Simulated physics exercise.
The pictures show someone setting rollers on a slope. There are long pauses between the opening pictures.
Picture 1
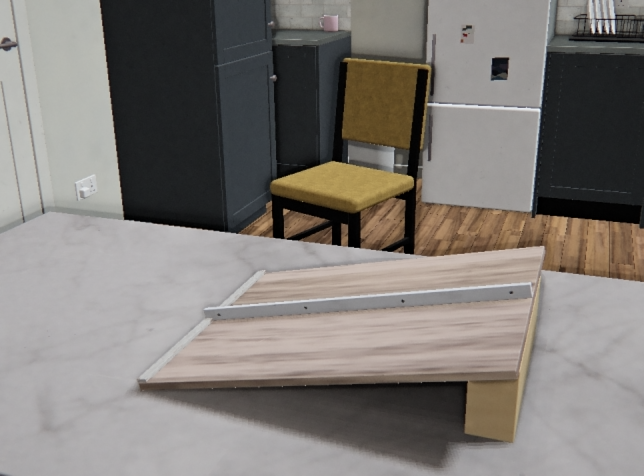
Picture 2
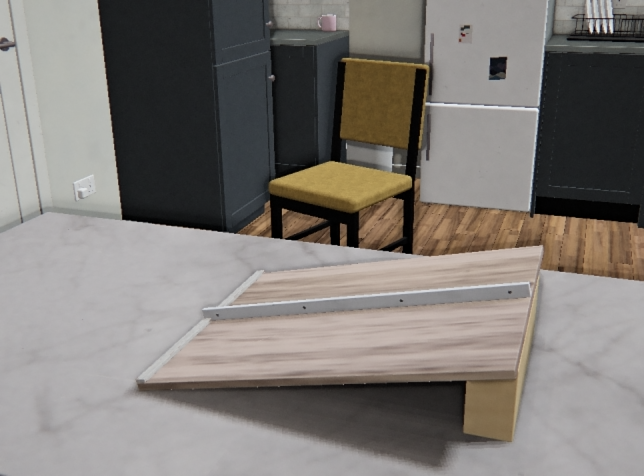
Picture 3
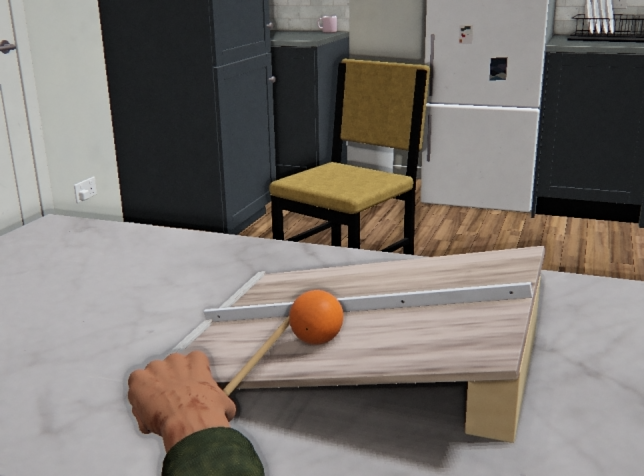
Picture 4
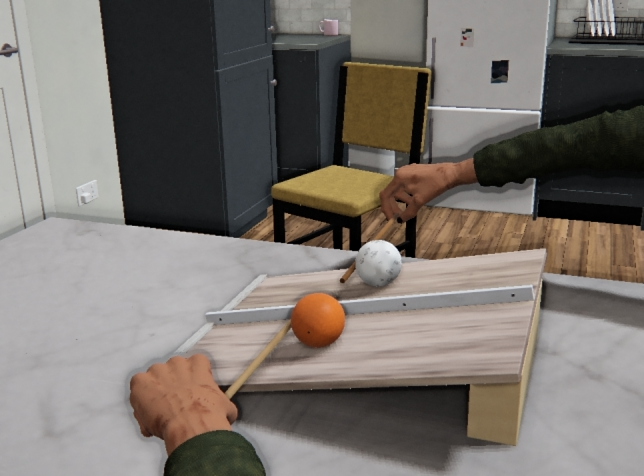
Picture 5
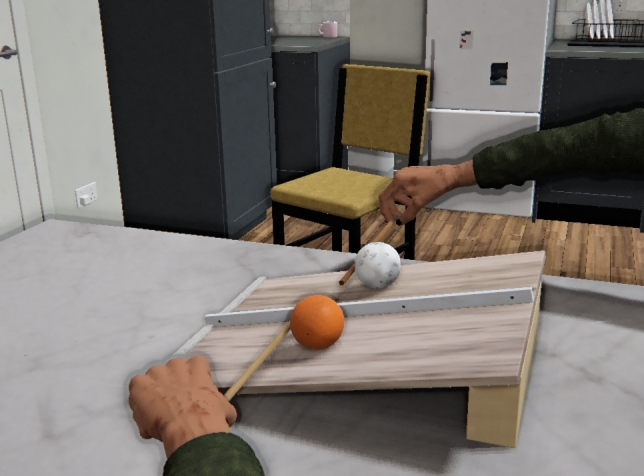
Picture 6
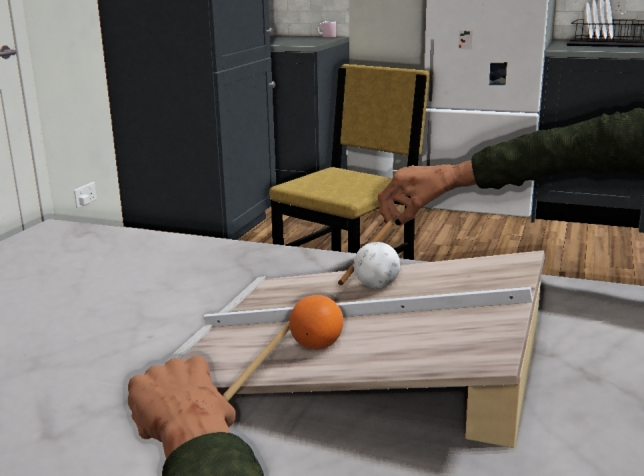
A hand holds a thin stick against an orange ball on a sloping wooden board, then another hand reaches in from the right with a stick against a white ball beyond the metal divider, and both balls stay nearly still.
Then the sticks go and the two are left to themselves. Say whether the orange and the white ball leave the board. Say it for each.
The orange goes over the end and the white ball goes over the end.
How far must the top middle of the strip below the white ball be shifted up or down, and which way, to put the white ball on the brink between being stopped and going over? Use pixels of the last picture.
Some 8 pixels, up.
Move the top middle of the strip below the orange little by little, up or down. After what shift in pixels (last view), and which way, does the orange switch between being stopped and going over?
Some 8 pixels, up.
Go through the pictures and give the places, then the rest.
Board (355, 307), in the first picture.
Board (353, 307), in the second picture.
Orange (316, 318); board (355, 308), in the third picture.
Held back by the sticks; white ball (378, 263); board (356, 311), in the fourth picture.
Held back by the sticks; orange (317, 323); board (355, 313), in the fifth picture.
Held back by the sticks; orange (316, 323); white ball (377, 265); board (355, 313), in the sixth picture.
Then, 0.54 s on from there, orange rolling on the board near (194, 333); white ball rolling on the board near (268, 277).
Then, 0.98 s on from there, orange off the board near (33, 321); white ball off the board near (108, 273).
Then, 1.36 s on from there, orange off the board; white ball off the board.
In the end, the orange rolls off the board; the white ball rolls off the board.
